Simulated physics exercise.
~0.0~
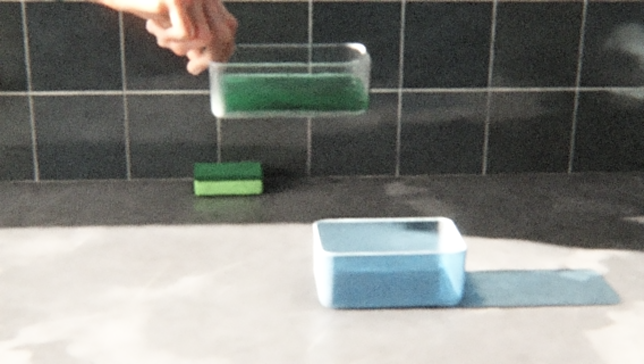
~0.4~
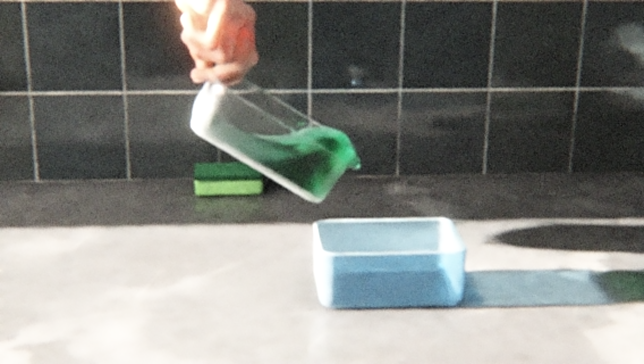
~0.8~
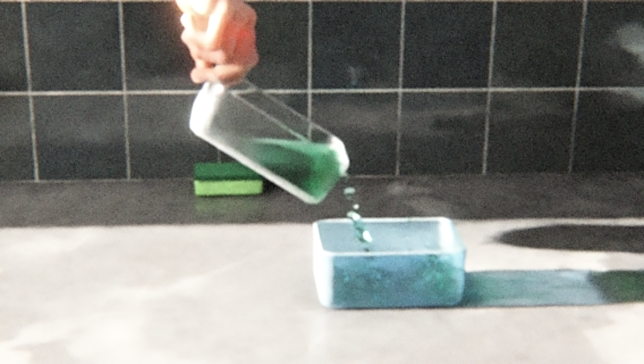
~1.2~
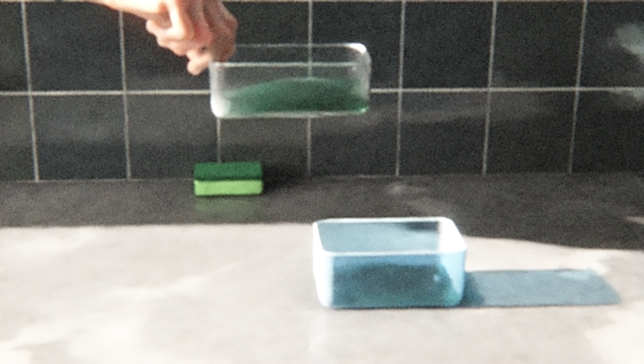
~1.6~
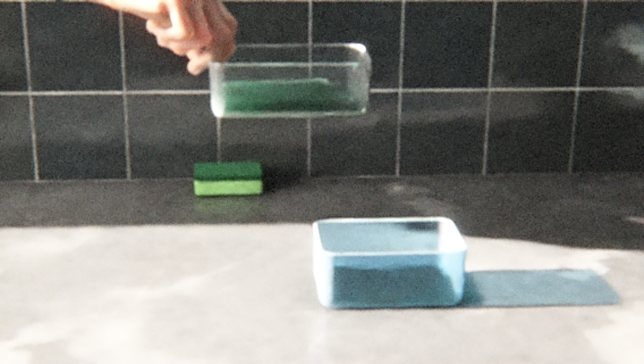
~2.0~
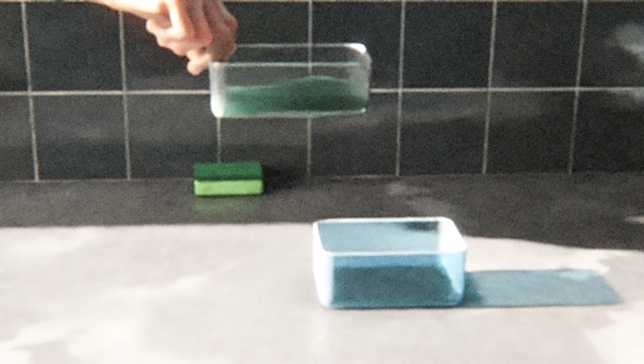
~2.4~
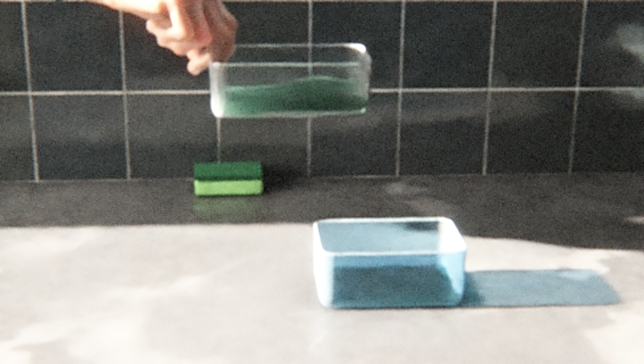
A hand tips a clear tub, pours some green liquid into a box, then levels it.
